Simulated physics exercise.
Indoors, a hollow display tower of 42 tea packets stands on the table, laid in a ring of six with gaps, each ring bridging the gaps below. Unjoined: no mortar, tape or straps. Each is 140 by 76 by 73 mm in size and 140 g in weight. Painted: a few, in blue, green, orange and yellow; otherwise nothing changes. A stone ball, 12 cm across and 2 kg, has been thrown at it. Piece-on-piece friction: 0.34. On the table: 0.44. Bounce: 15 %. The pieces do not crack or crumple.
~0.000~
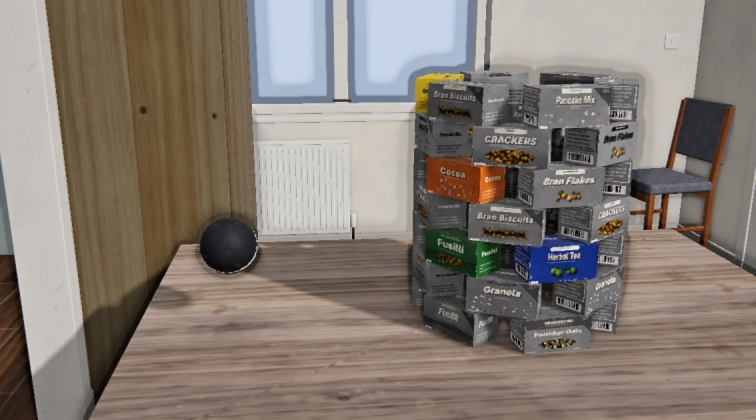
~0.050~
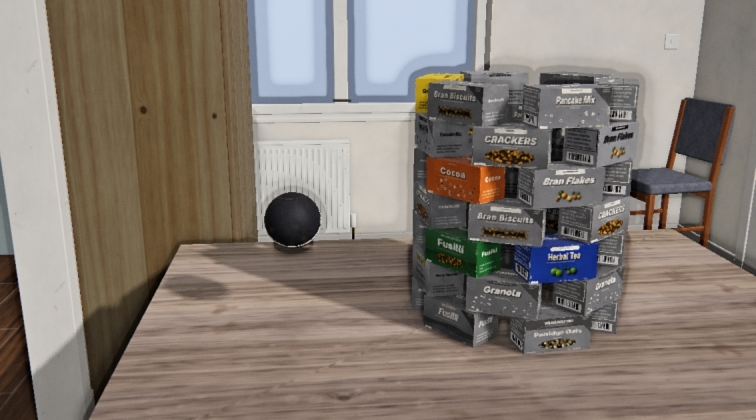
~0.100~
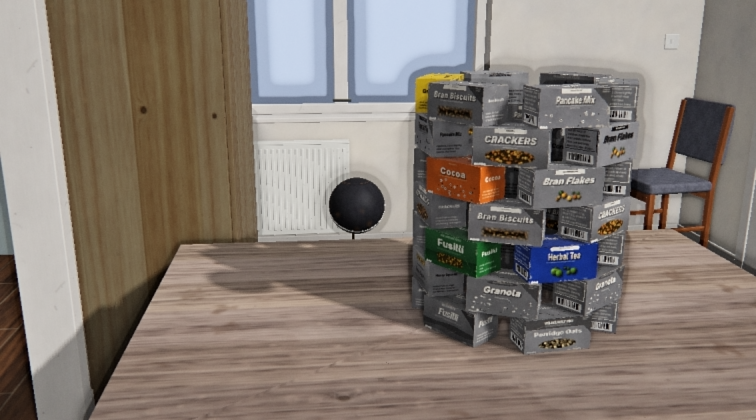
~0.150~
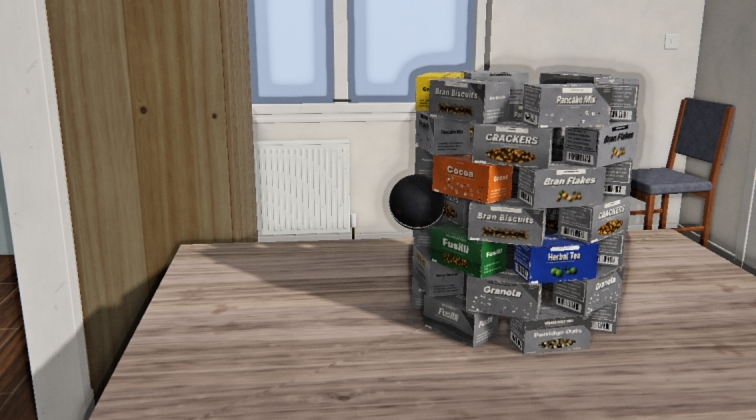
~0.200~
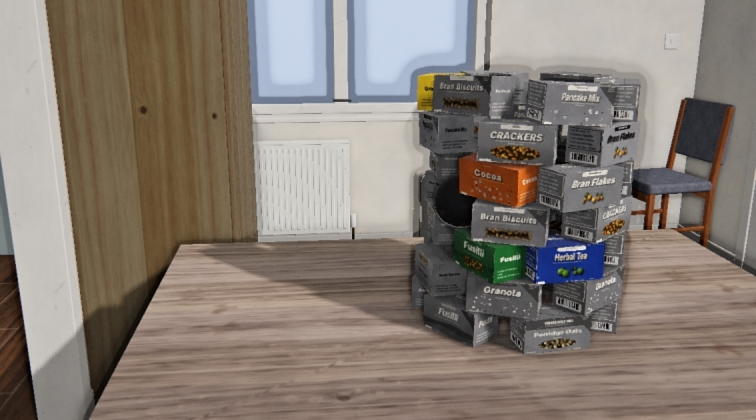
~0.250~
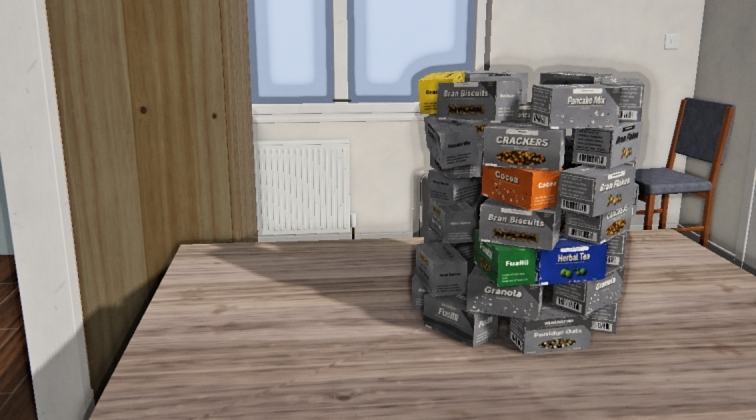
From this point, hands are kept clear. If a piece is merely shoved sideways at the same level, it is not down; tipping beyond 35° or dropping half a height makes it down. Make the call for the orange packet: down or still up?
My call: Still up.
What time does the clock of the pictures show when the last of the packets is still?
Near 2.0 s.
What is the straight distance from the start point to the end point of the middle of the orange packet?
Start and end are some 14 cm apart.
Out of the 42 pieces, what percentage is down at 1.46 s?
By then, 45 per cent.
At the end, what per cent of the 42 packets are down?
Estimate: About 45% of them.
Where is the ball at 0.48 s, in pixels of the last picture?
Roughly at pixel (596, 254).
Around 0.48 s, ball still moving; 6 of the 42 packets down; orange packet displaced 14 cm; yellow packet on its side.
Around 0.84 s, ball still moving; 16 of the 42 packets down; orange packet displaced 14 cm; yellow packet on its side.
Around 1.46 s, ball still moving; 18 of the 42 packets down; orange packet displaced 14 cm; yellow packet upside down.
Finally (2.3 s), ball rolling away; 18 of the 42 packets down; orange packet displaced 14 cm; yellow packet upside down; blue packet displaced 24 mm. Seen by the last camera, middles, orange packet near (535, 183), yellow packet near (243, 324).
